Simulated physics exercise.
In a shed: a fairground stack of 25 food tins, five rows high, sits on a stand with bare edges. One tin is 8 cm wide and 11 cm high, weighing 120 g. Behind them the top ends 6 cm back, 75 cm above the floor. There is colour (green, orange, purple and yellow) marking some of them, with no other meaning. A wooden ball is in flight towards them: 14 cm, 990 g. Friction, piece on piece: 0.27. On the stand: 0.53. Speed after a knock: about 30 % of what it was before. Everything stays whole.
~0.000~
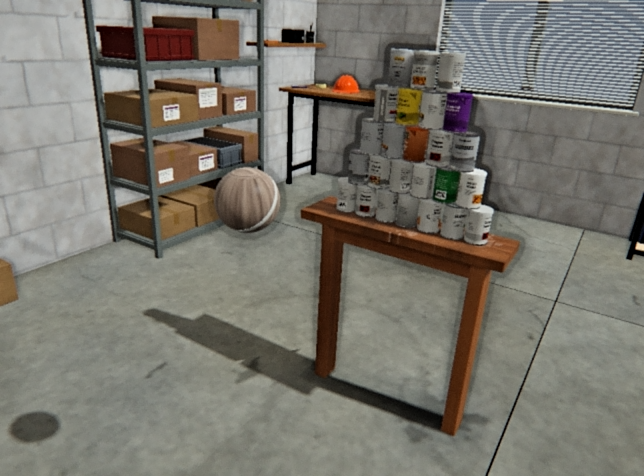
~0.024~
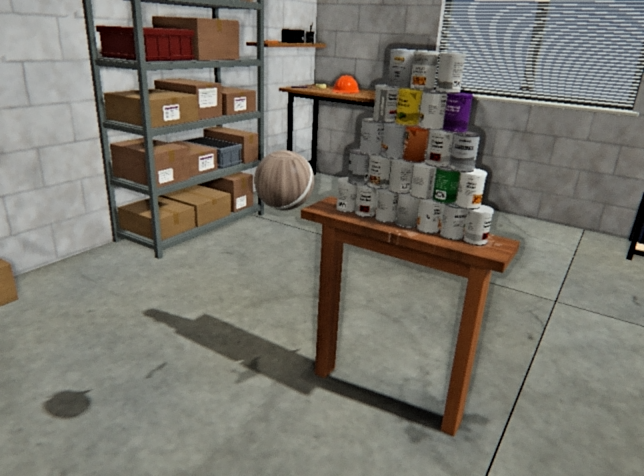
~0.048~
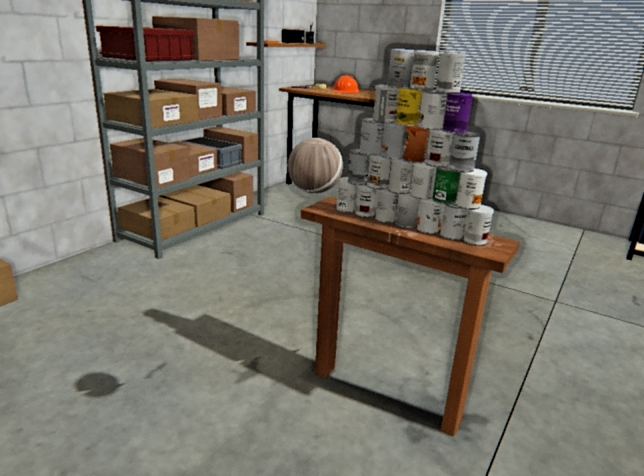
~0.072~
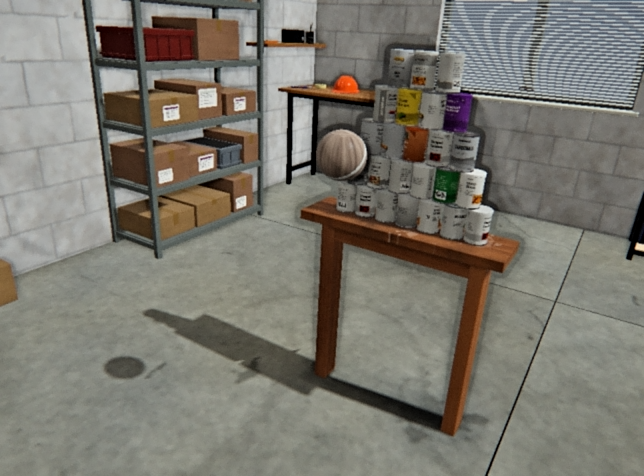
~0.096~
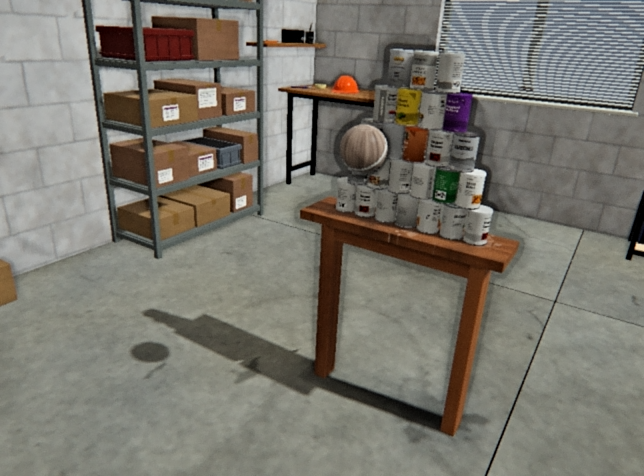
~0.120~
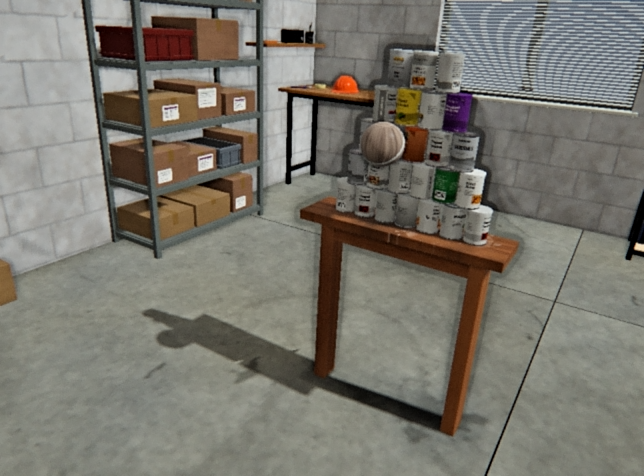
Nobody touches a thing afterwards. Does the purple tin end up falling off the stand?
No, it stays on.
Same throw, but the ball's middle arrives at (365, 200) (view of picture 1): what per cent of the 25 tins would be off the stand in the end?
60 %.
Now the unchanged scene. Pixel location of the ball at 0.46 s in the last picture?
Position: About (461, 172).
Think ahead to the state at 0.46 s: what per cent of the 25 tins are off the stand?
It's 20 percent at that point.
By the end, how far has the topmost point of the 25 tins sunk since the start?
About 12 cm.
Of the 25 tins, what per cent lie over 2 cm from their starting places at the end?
The share is 50 %.
After 0.46 s, ball still moving; 5 of the 25 tins off the stand; purple tin 10 mm from its place; yellow tin on its side.
After 0.98 s, ball still moving; 10 of the 25 tins off the stand; purple tin 10 mm from its place; orange tin on its side.
In the end (1.4 s), ball rolling away; 11 of the 25 tins off the stand; purple tin 10 mm from its place; yellow tin on its side; orange tin on its side. From the last view, middles, purple tin near (459, 114), yellow tin near (518, 265).
